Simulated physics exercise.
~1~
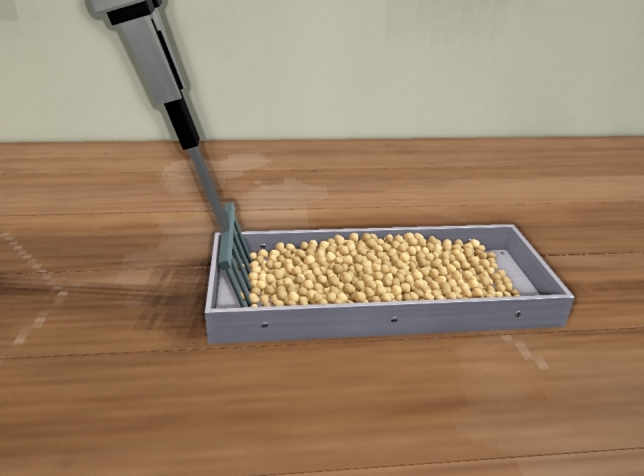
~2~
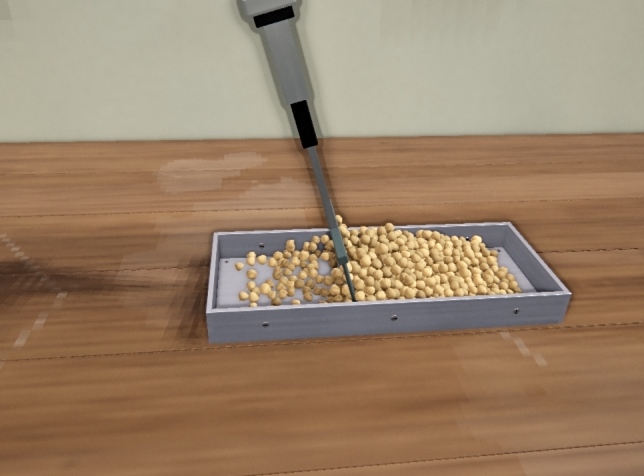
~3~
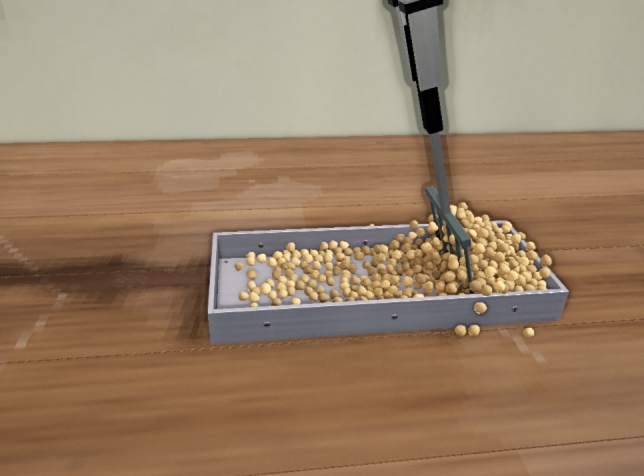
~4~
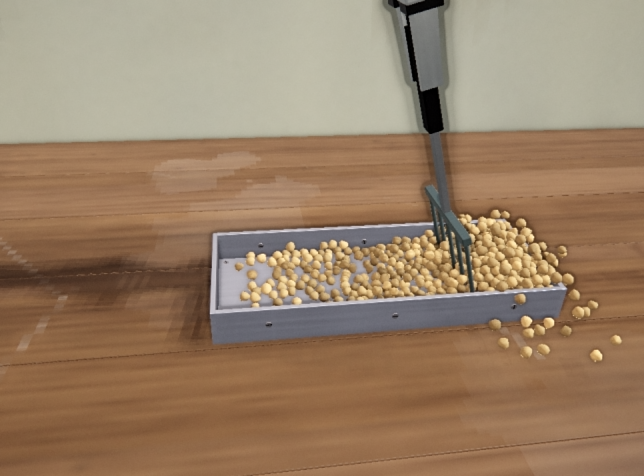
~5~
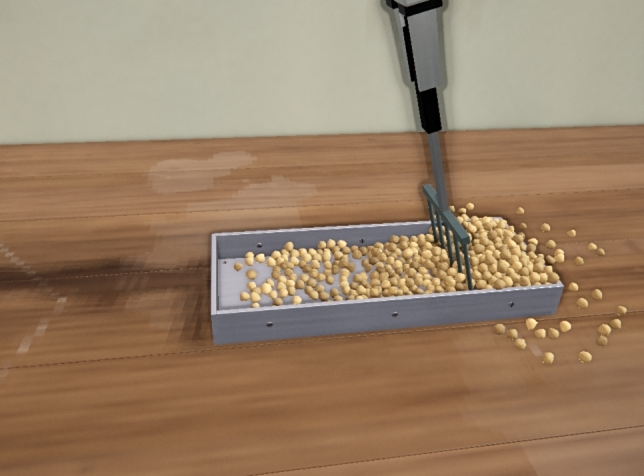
We see a robot arm drag a fork rightward through a grey tray of dried chickpeas on a wooden table, heaping them at the right end until some spill over the edge. The fork stops, and a small share lies scattered on the table while most remain in the tray.
